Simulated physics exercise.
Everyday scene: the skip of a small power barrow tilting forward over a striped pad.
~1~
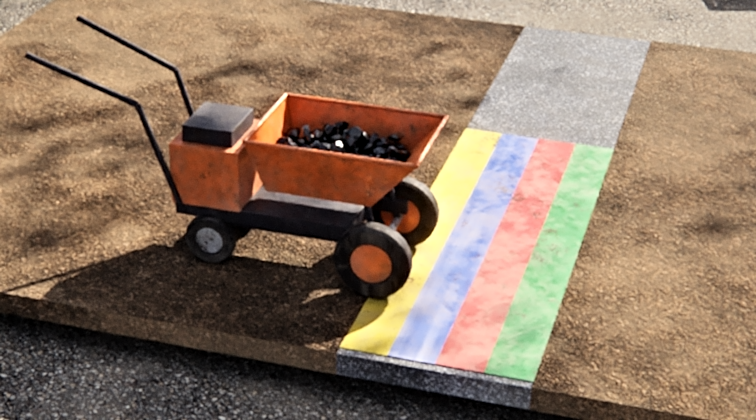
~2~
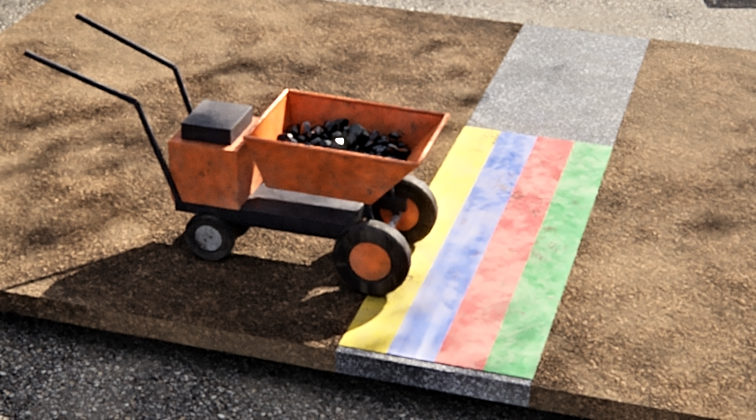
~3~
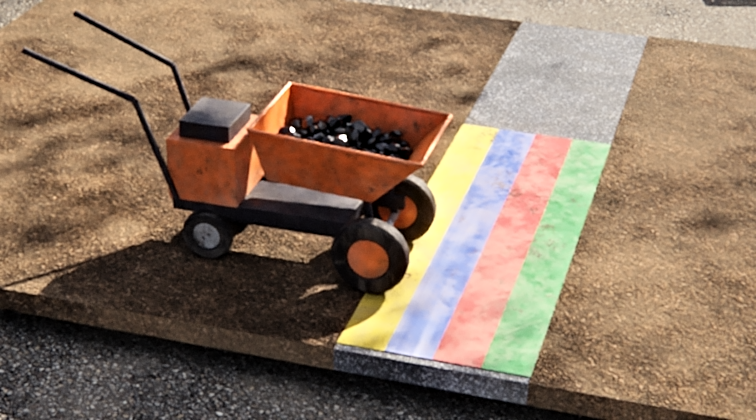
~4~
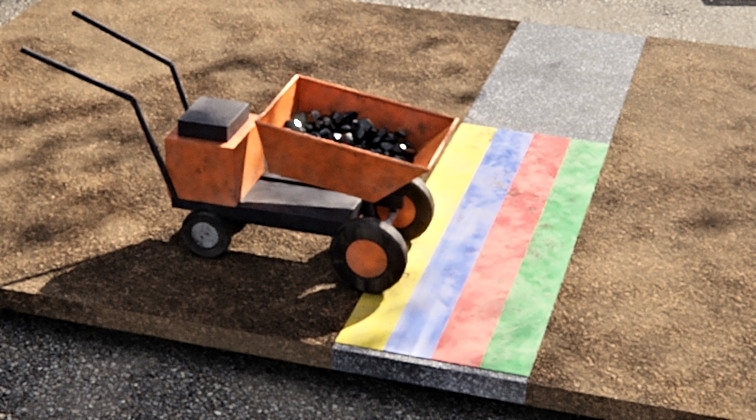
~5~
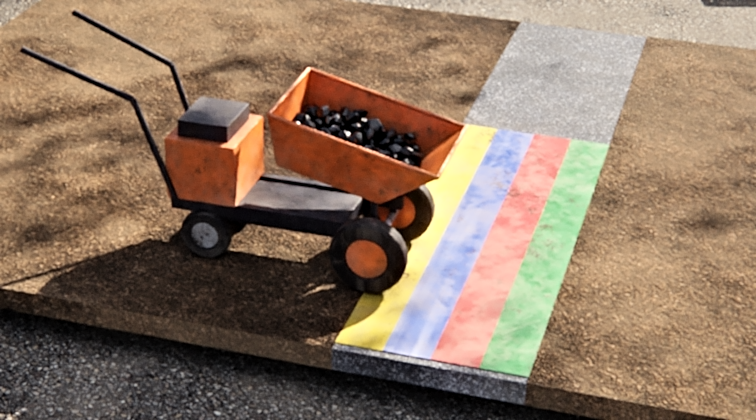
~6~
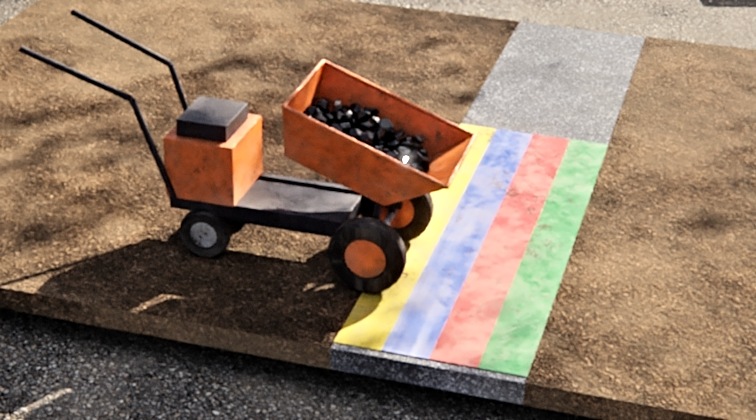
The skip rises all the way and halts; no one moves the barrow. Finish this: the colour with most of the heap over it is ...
... Green.
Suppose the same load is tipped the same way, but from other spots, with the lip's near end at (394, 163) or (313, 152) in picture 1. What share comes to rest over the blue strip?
0 % and 40 %.
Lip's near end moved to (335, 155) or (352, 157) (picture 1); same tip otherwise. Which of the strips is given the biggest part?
On the first try it comes out as blue, and on the second as red.
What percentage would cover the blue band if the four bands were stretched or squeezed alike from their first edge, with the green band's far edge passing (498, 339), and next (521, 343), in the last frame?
The first gives around 0 %, the second around 0 %.
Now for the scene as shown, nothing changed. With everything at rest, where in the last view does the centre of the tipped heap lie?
Once nothing moves, the middle sits near (540, 286).
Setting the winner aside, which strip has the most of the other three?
It's the red one.
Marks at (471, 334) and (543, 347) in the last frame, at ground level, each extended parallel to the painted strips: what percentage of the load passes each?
Close to 90 and 20 per cent respectively.
Soon after the last picture, skip tipped steeply; all in the skip.
A little later, skip tipped right over; most in the skip; a small part over the red strip; about a quarter over the green strip.
Later still, skip tipped right over; a small part in the skip; a small part over the red strip; about half over the green strip; about a quarter off the paint.
At rest, skip tipped right over; a small part in the skip; none over the yellow strip; none over the blue strip; a small part over the red strip; about half over the green strip; about a quarter off the paint.
